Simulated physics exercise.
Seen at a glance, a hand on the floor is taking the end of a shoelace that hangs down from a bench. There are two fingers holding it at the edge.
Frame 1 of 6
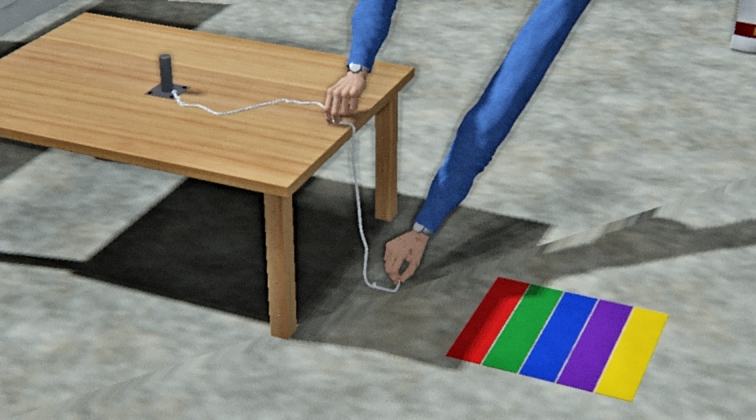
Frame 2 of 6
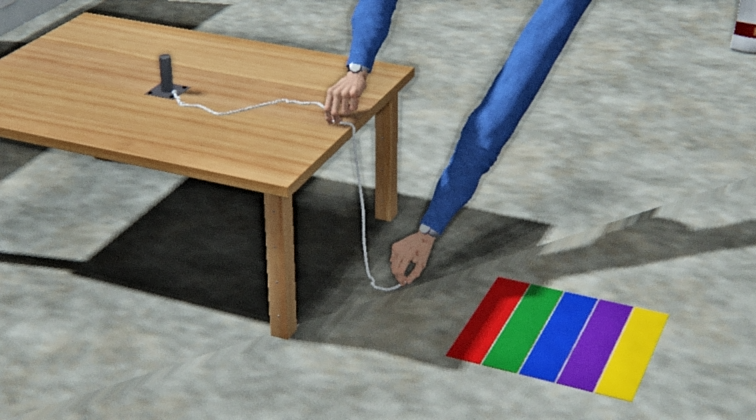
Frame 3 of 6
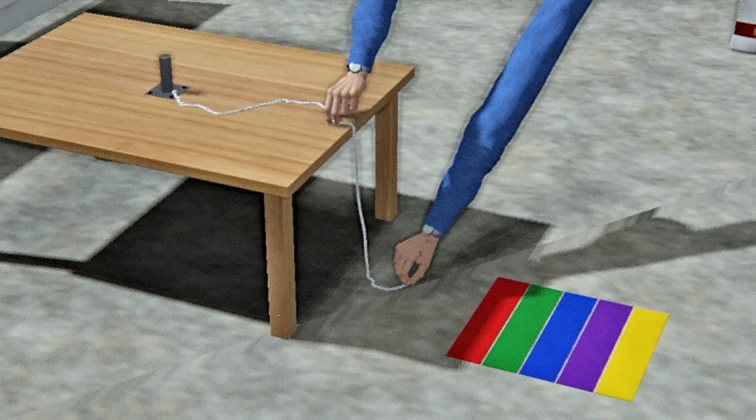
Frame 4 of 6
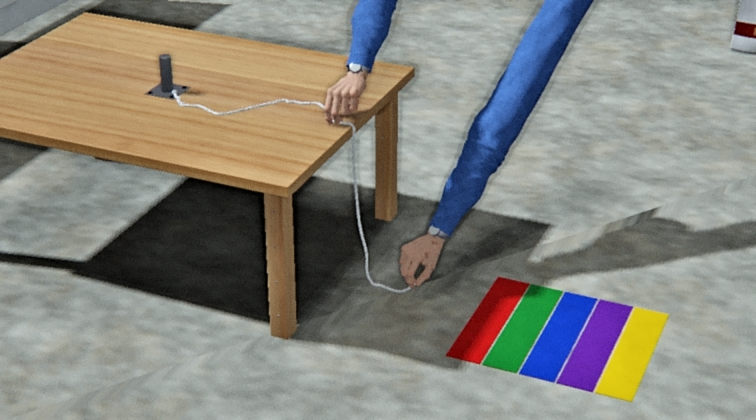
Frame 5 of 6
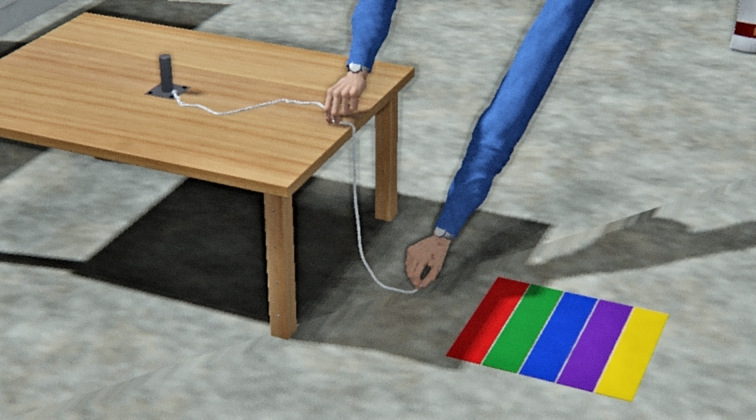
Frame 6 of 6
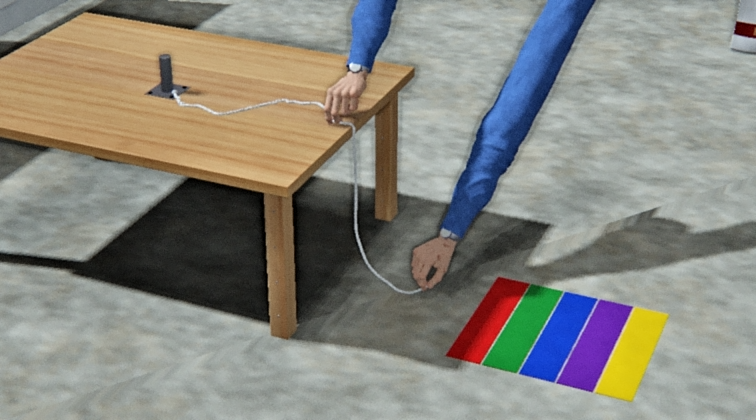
On the floor beside a bench, a hand slowly draws a shoelace's end right.
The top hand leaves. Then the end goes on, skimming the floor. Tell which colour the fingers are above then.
They are above purple.
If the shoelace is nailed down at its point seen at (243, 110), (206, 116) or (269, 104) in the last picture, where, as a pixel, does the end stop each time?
First (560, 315), next (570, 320), last (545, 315).
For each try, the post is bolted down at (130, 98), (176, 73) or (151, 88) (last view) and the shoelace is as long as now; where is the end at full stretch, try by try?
Try by try, around (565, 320), (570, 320) and (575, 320).
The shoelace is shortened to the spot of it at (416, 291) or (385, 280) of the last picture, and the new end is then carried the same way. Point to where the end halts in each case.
In order, about (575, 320) and about (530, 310).
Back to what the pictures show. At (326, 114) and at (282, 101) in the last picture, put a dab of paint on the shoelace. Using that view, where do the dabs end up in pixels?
Well, the first one sits at (376, 147), and the second one sits at (318, 118).
Early on, end near (537, 312); over green.
Midway, end near (576, 321); over blue.
At the end of the slack, end near (598, 326); over purple. The end stops over the purple strip.
